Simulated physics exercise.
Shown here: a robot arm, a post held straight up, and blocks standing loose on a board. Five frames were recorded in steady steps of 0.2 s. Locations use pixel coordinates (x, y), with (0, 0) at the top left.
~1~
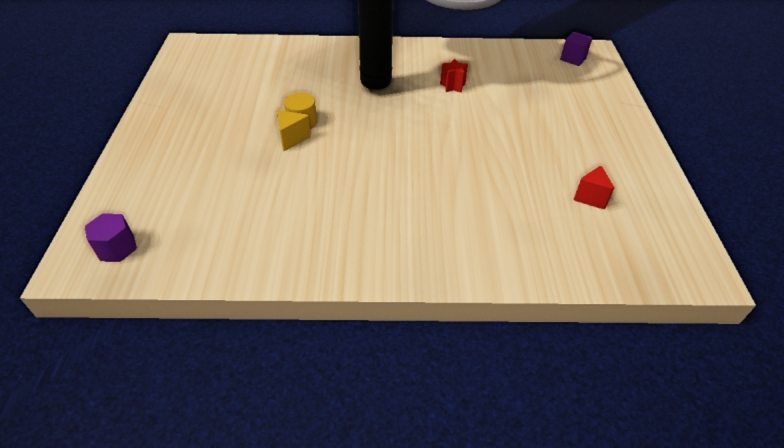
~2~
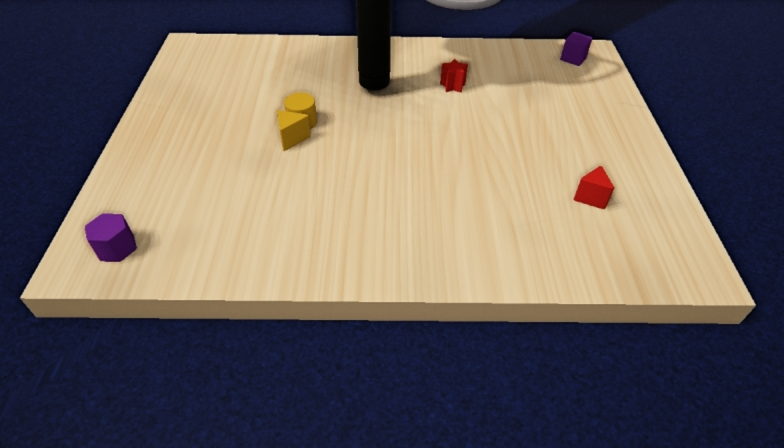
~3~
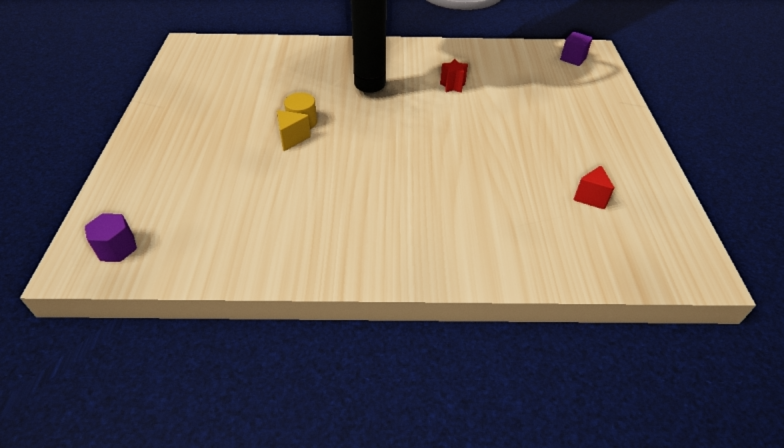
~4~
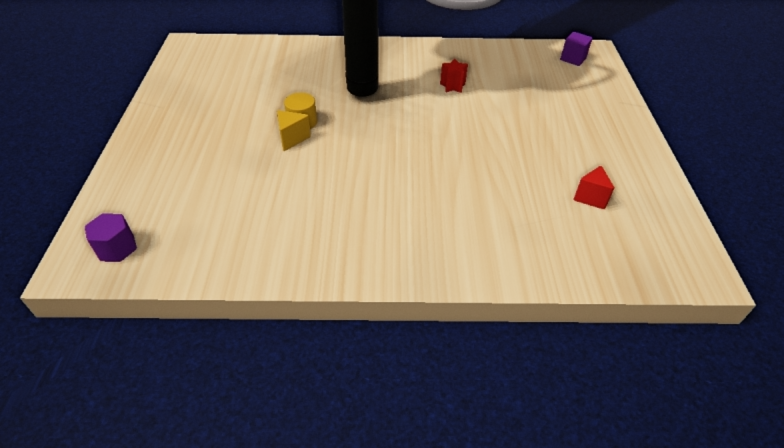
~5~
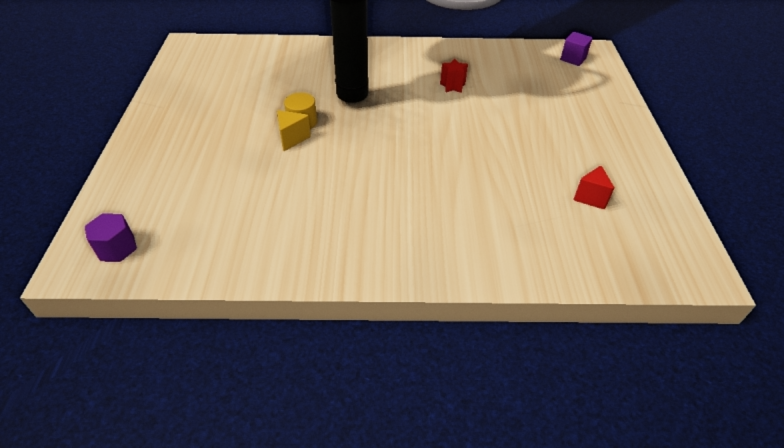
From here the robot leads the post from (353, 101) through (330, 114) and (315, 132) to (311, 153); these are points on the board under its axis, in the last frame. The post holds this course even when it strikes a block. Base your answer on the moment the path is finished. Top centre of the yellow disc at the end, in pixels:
It sits at (280, 106).
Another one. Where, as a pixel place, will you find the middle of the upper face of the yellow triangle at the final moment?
It should be at about (273, 131).
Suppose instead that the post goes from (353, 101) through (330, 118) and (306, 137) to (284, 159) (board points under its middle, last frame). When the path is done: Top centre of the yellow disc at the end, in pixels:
I'd say the yellow disc ends with its top centre at (274, 106).
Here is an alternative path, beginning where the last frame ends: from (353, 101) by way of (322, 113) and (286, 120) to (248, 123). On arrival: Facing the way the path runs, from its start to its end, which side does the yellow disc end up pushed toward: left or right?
Leftward.
The first path, step by step. One third of the way, post at (329, 107); nothing pushed yet.
Two thirds of the way, post at (313, 126); yellow triangle at (279, 125), turned 15° anticlockwise; yellow disc at (280, 106).
At the end, post at (310, 146); yellow triangle at (273, 131), turned 45° clockwise; yellow disc at (280, 106).
